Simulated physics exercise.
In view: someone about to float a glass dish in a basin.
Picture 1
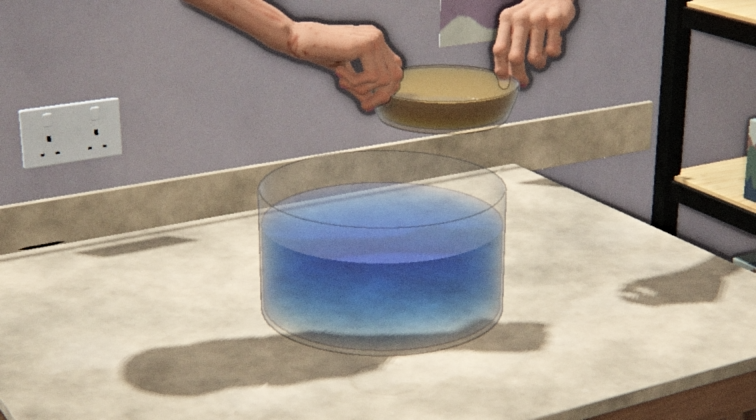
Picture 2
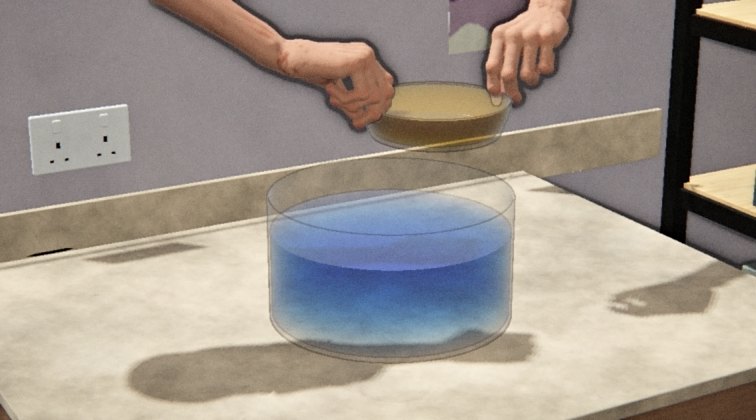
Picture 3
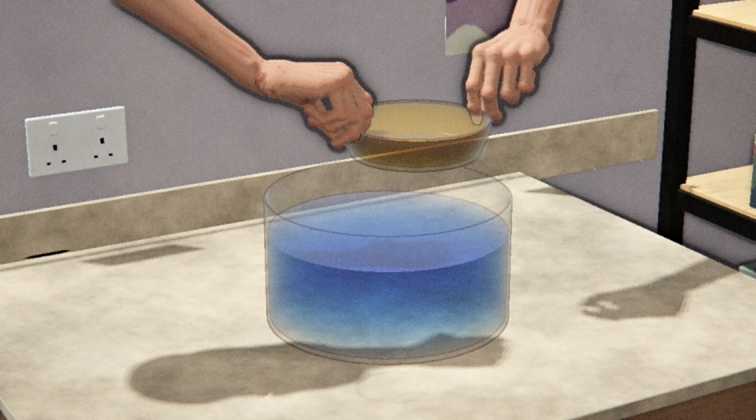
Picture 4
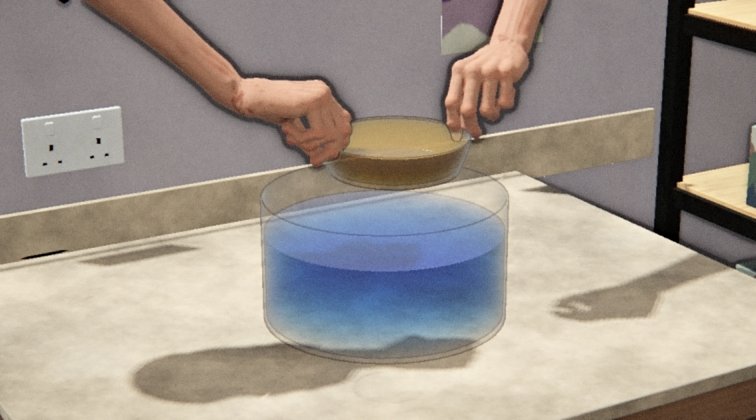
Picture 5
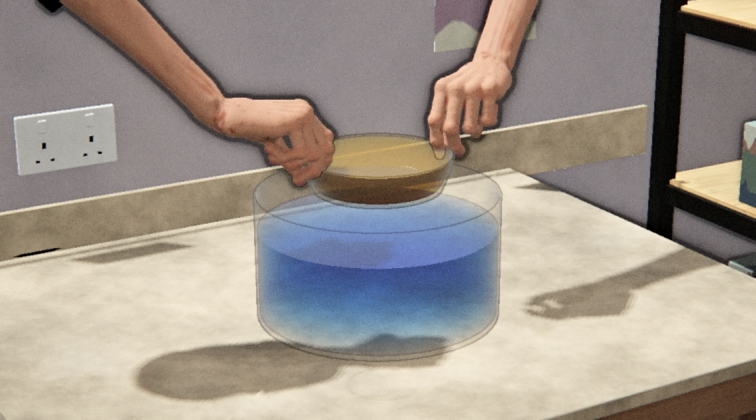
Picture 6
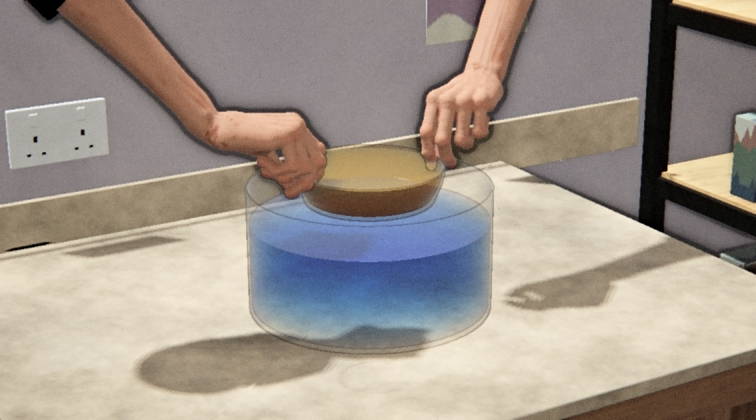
Shallow glass dish of amber-brown liquid being lowered by two hands, moving down and slightly left over a clear basin of blue liquid.
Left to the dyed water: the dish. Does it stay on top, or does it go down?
My guess is it does not stay up after the hands leave.
A moment on, the dish dips into the dyed water.
Further on, dyed water pours in over its rim.
When it is over, the dish lies on the bottom.
